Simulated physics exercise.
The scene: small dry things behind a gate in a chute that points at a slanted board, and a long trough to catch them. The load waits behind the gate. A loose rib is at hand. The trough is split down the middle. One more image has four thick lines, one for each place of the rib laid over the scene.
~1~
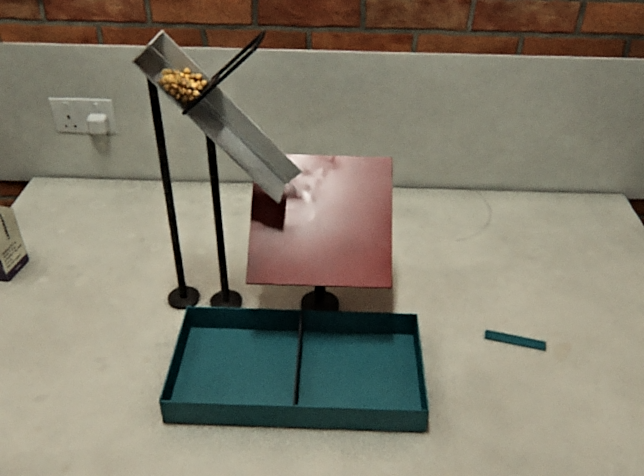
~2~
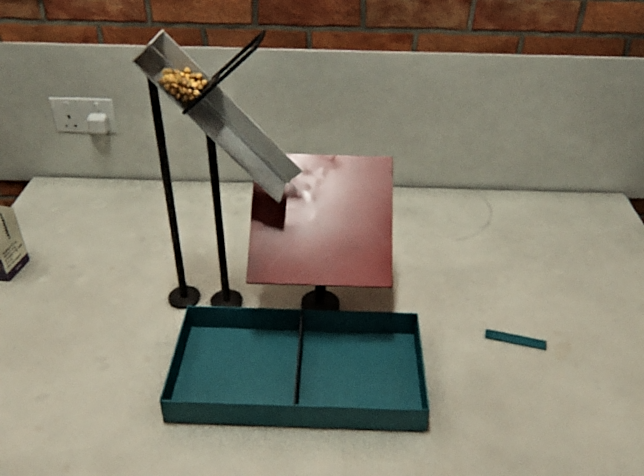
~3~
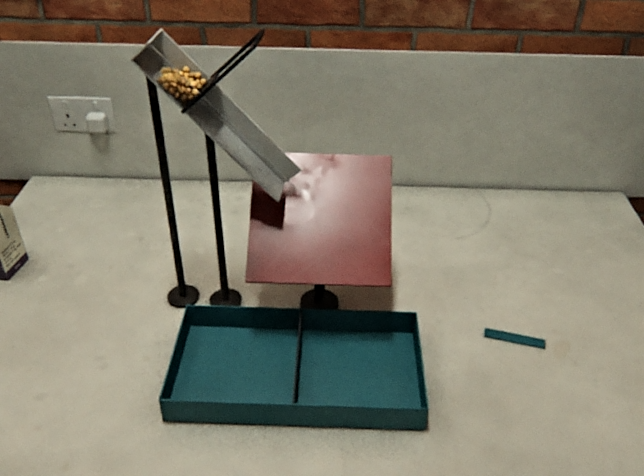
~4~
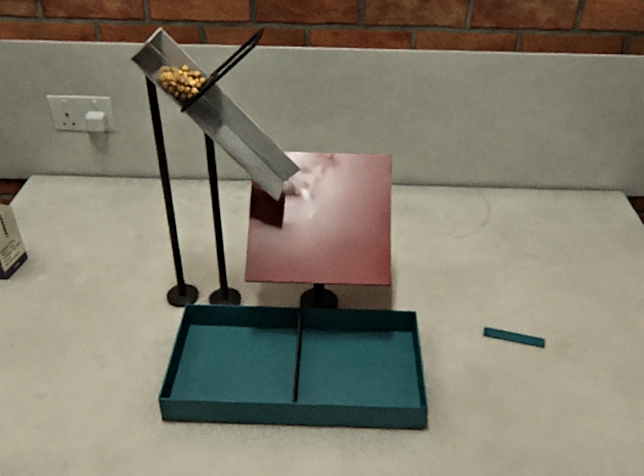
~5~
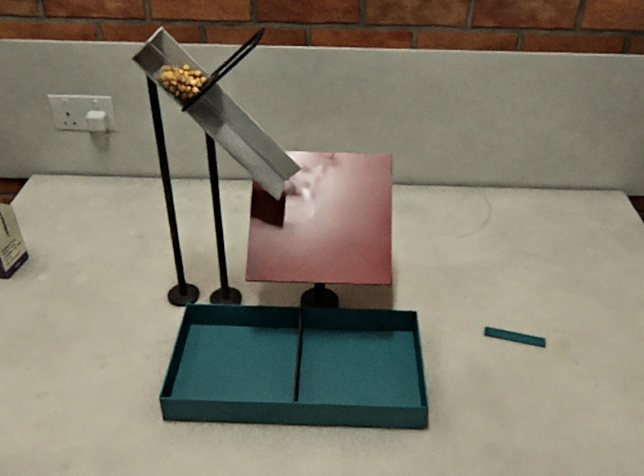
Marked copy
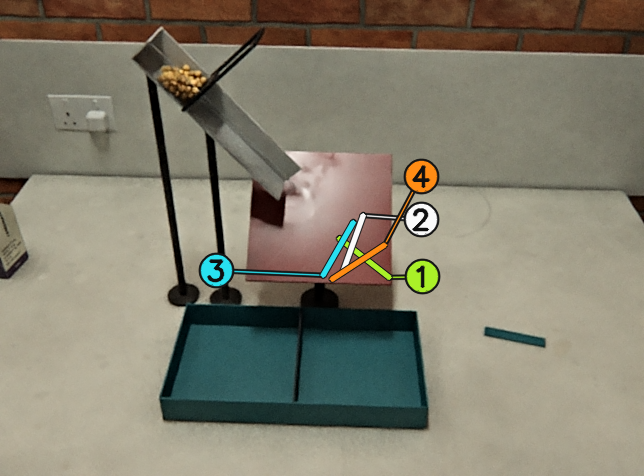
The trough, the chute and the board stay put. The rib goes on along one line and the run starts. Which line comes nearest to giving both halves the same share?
Line 3.
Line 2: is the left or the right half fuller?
More lands on the right.
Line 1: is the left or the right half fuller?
Right.
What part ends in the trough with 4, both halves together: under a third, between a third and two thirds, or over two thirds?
It is over two thirds.
On the marked copy, line 1 from (339, 238) to (389, 277); line 2 from (363, 215) to (342, 272); line 3 from (353, 222) to (323, 275); line 4 from (384, 245) to (332, 279).
For line 1, of what is caught, not one piece in the left half, every piece in the right.
For line 2, of what is caught, about a tenth in the left half, almost all in the right.
For line 3, of what is caught, roughly half in the left half, roughly half in the right.
For line 4, of what is caught, about a tenth in the left half, almost all in the right.
